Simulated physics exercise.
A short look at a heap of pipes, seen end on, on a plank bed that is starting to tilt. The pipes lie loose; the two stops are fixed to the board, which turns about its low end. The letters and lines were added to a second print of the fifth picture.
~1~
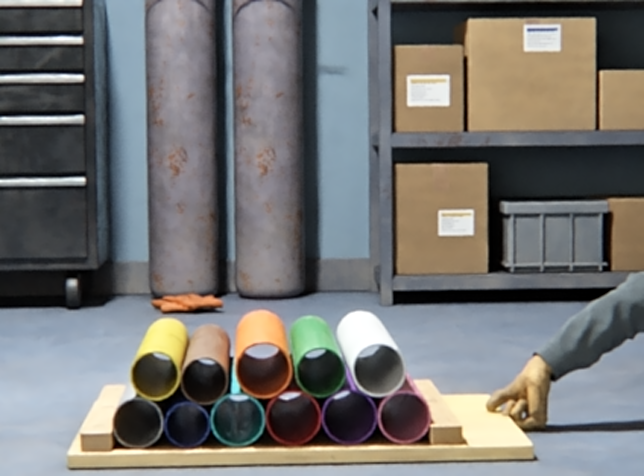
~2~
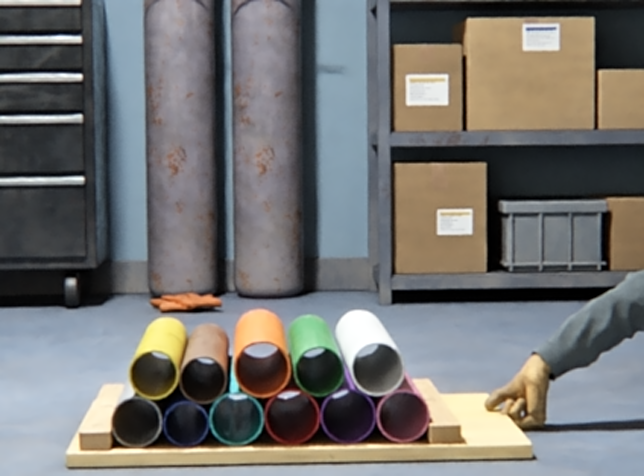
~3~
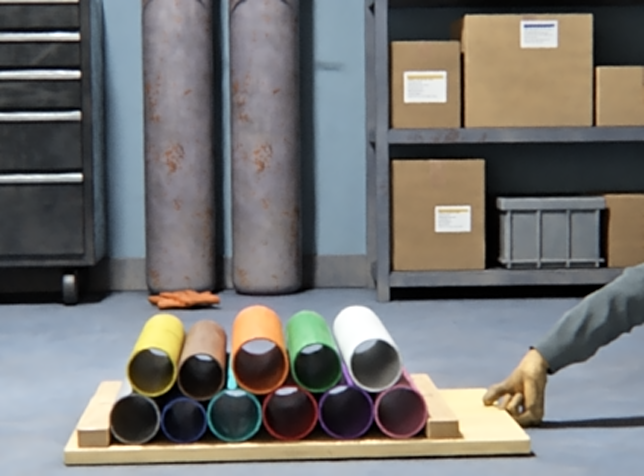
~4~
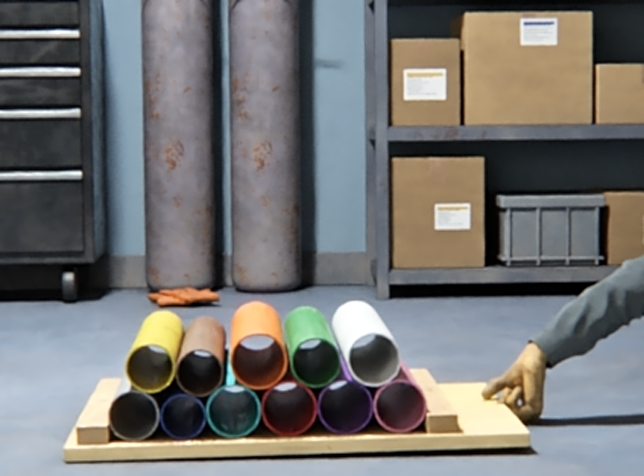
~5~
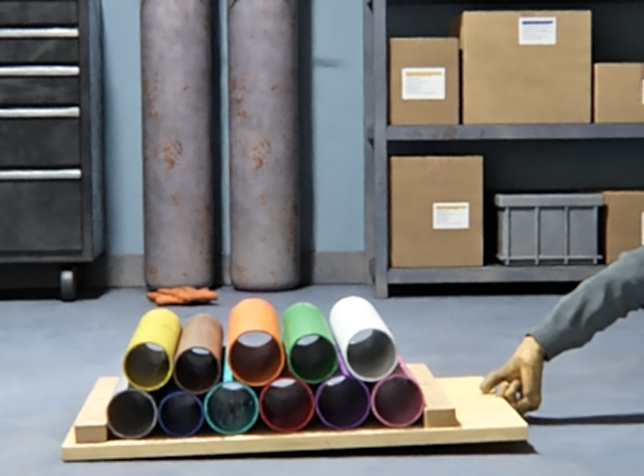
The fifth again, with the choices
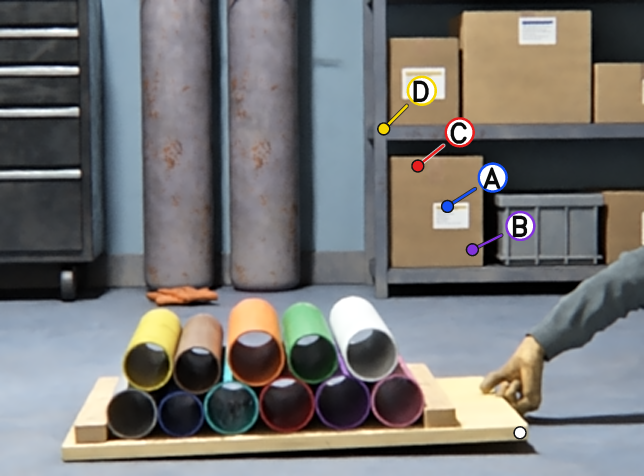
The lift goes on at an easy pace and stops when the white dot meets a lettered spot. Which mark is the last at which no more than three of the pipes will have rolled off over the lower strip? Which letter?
Mark B is as high as it can go.
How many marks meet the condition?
One of the four.
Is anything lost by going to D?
At D: Yes.
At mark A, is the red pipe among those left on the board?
Yes, with A.
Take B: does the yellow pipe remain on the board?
No, with B.
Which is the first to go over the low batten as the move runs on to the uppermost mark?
The yellow one.
On the marked copy, A at (447, 207); B at (472, 250); C at (418, 166); D at (384, 129); the white dot at (520, 433).
Following B. Soon after the start, board at 16°.
Later, board at 26°.
In the end, board at 26°, two over the low batten (brown, yellow).
As for the rest, A five over the low batten; C five over the low batten; D five over the low batten.
